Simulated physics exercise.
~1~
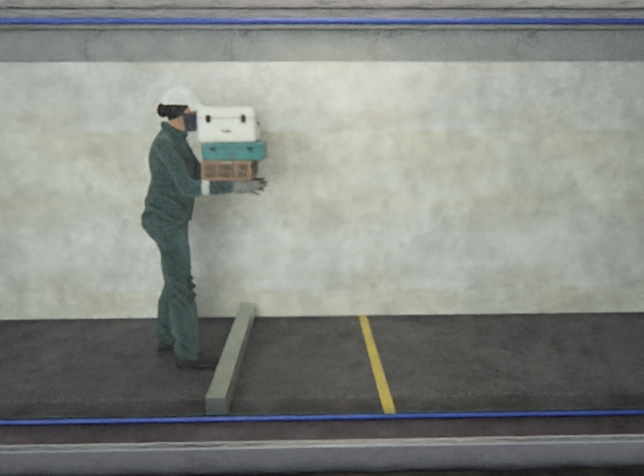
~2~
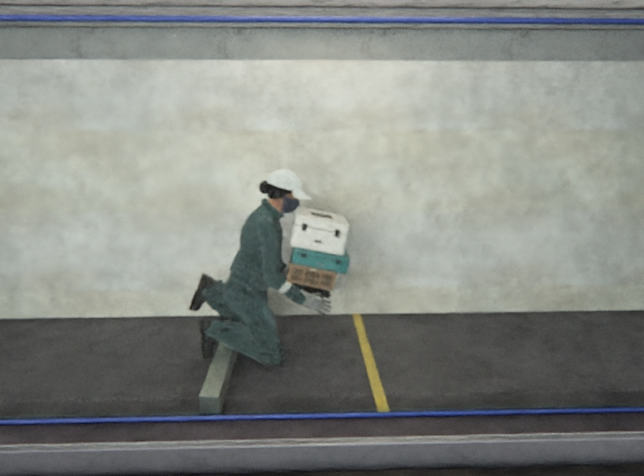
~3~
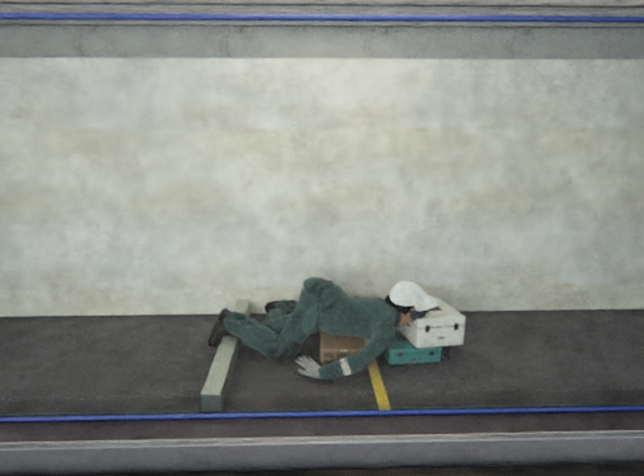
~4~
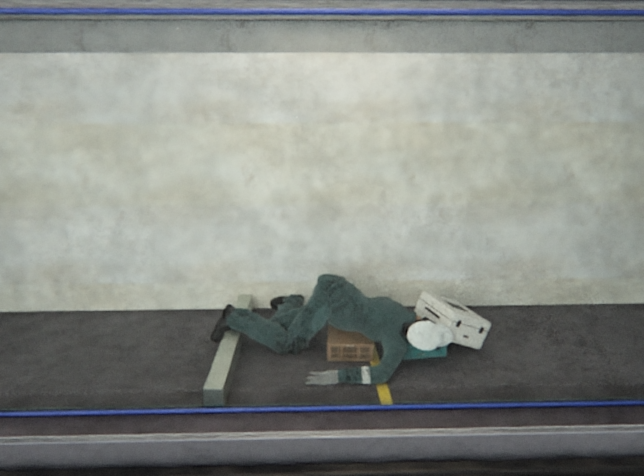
On a dark floor before a pale, mottled wall, a masked person in green coveralls and a white cap stands facing right, arms full with a white toolbox, a teal toolbox and a brown crate. A low rail lies just ahead, with a yellow line beyond it. The person pitches forward over the rail, knees folding, the stack tipping ahead. They drop flat, limp, with feet by the rail and the load beneath and before them. The head rolls face down and the white toolbox tilts. Both toolboxes and the head end past the line, the crate short of it.
